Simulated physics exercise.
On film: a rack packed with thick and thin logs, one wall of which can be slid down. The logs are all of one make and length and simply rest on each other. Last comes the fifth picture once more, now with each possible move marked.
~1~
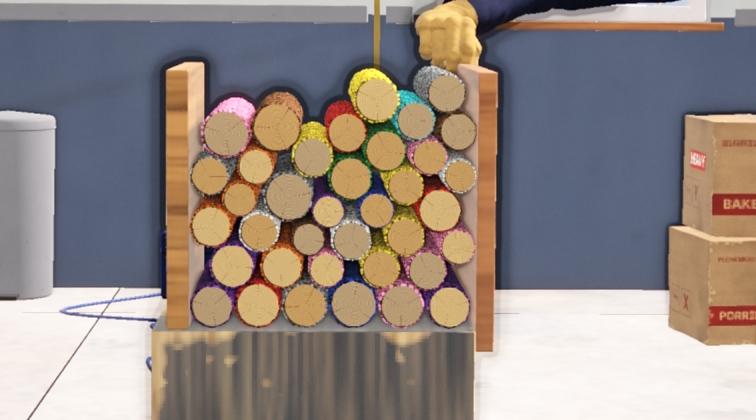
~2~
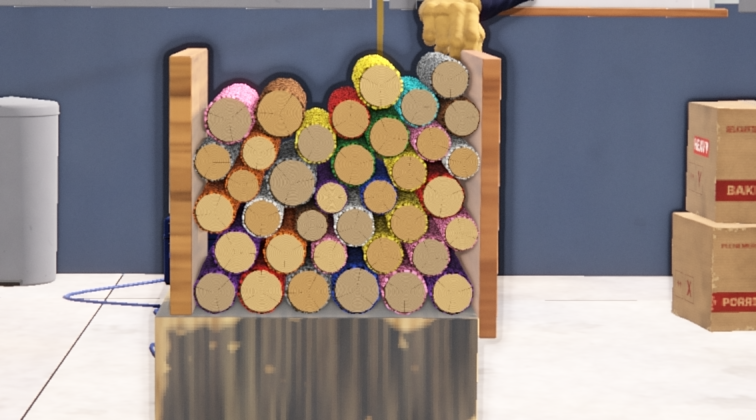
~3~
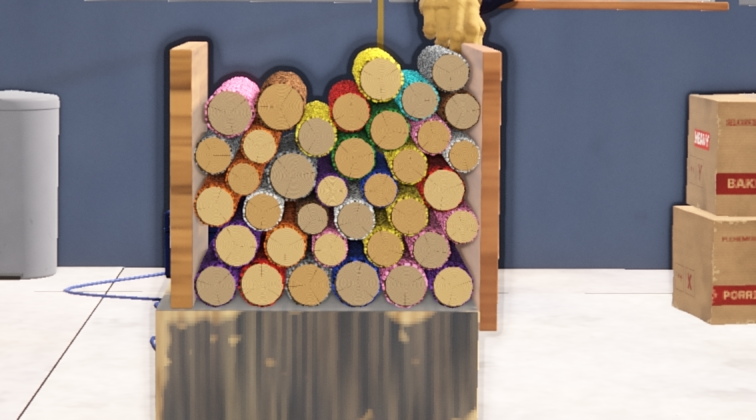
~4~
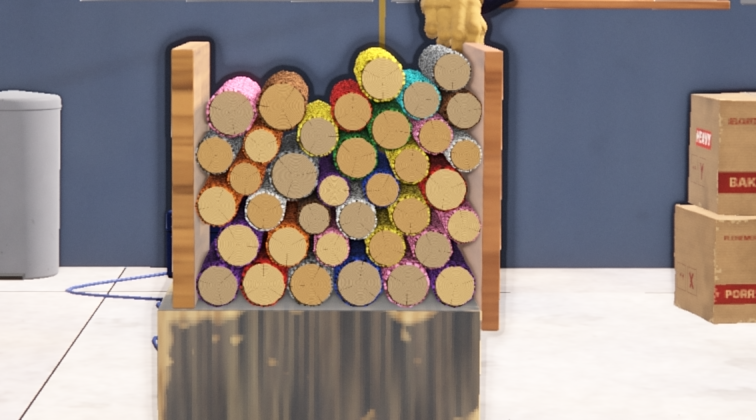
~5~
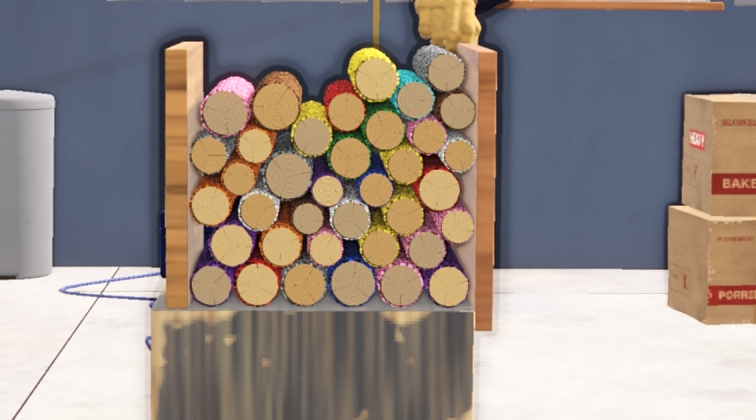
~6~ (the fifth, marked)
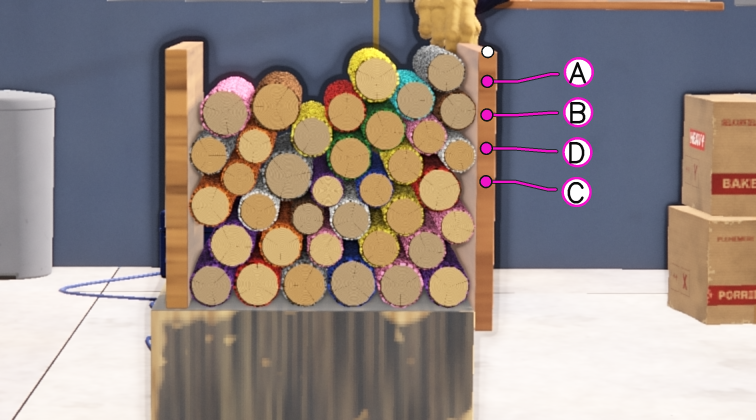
The camera drifts slightly, first shifting the view of the packed log rack up and a little to the right, then easing it back left. Throughout, the colorful-barked logs stay stacked between two wooden side walls, and a tan-gloved hand stays at the top right, with no visible rearranging.
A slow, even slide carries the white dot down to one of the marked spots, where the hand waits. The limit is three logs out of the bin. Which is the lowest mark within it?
At most to C.
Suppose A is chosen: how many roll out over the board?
With A, none.
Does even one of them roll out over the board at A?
No, at A.
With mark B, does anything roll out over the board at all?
No, at B.
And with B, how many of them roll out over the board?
The count is none.
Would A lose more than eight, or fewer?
It loses fewer than eight.
On the marked copy, A at (487, 82); B at (487, 115); C at (486, 182); D at (486, 148); the white dot at (488, 52).
With C. Early on, top of the board (477, 113).
Further on, top of the board (476, 181).
At the end, top of the board (476, 181), two out over the board.
As for the rest, A none out over the board; B none out over the board; D two out over the board.
